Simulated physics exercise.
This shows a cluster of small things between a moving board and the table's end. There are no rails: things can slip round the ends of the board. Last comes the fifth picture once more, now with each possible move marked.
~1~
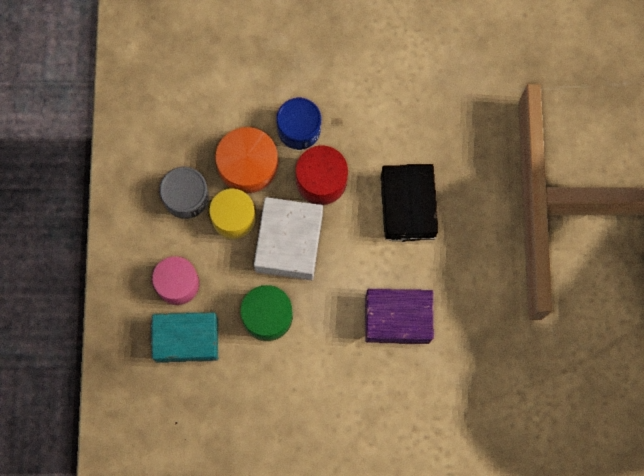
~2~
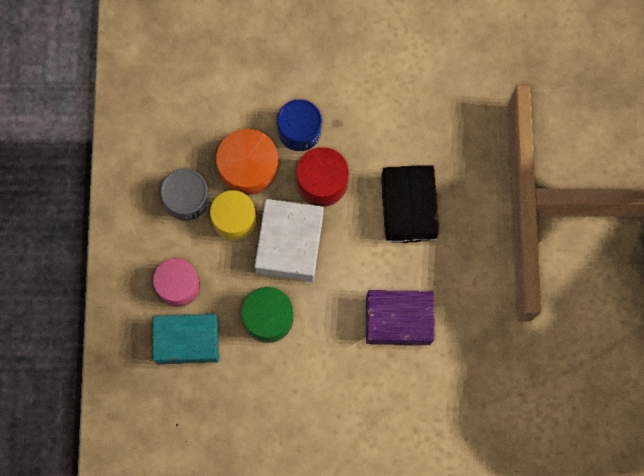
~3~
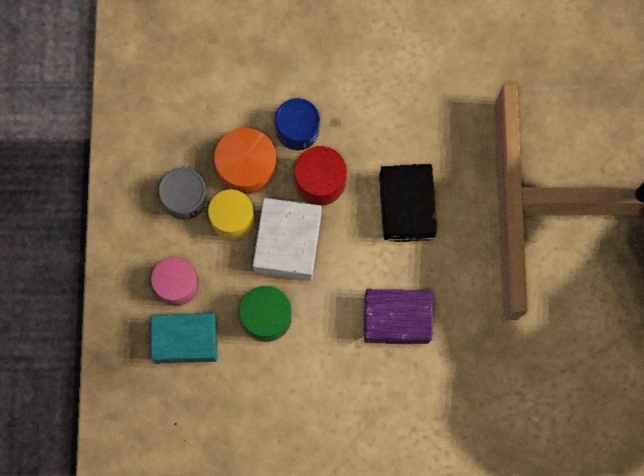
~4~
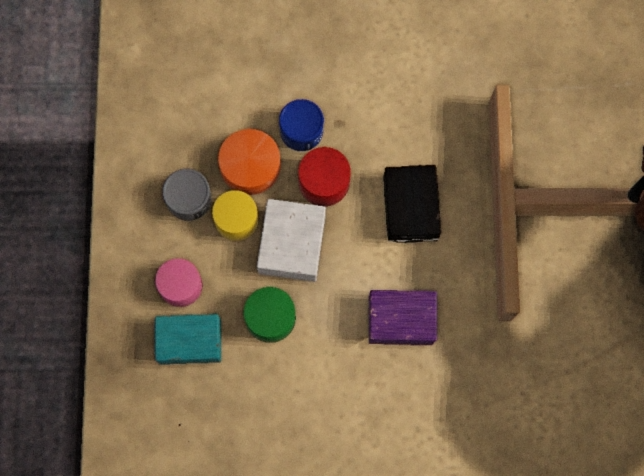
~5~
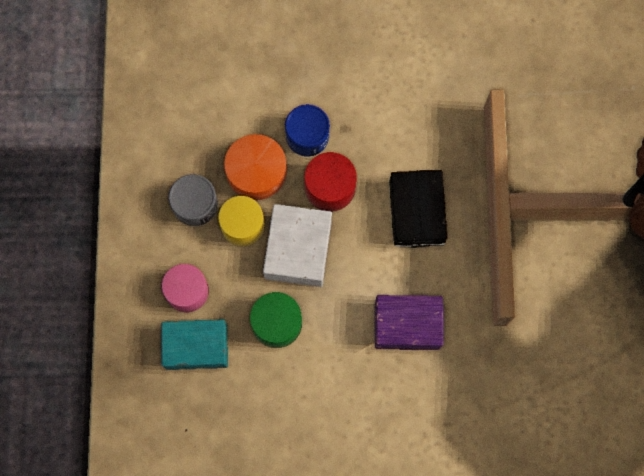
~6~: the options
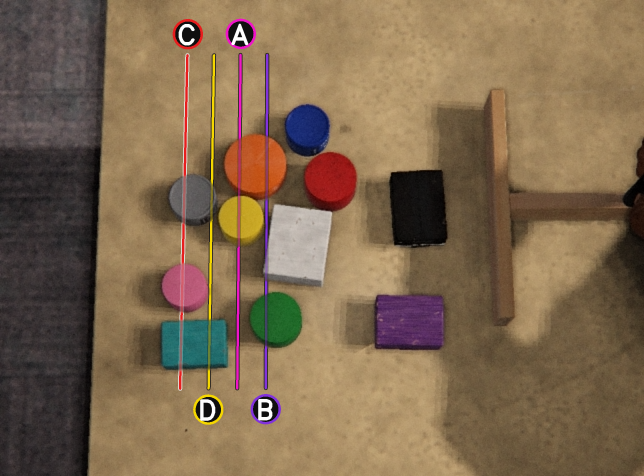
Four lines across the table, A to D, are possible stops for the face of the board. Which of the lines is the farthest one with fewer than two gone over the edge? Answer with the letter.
Line A.
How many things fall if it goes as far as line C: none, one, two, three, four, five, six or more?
Four.
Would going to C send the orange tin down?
By then, no.
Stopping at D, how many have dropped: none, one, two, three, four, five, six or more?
By then, three.
On the marked copy, A at (239, 216); B at (267, 216); C at (184, 216); D at (211, 216).
With A. Early on, board (407, 201); purple block (368, 329); red pot (320, 182).
Further on, board (314, 202); grey jar (162, 191); yellow pot (174, 231).
At the end, board (243, 202); yellow pot (103, 237); pink tin (103, 288); none fallen.
As for the rest, B is within the limit but short; C drops four; D drops three.
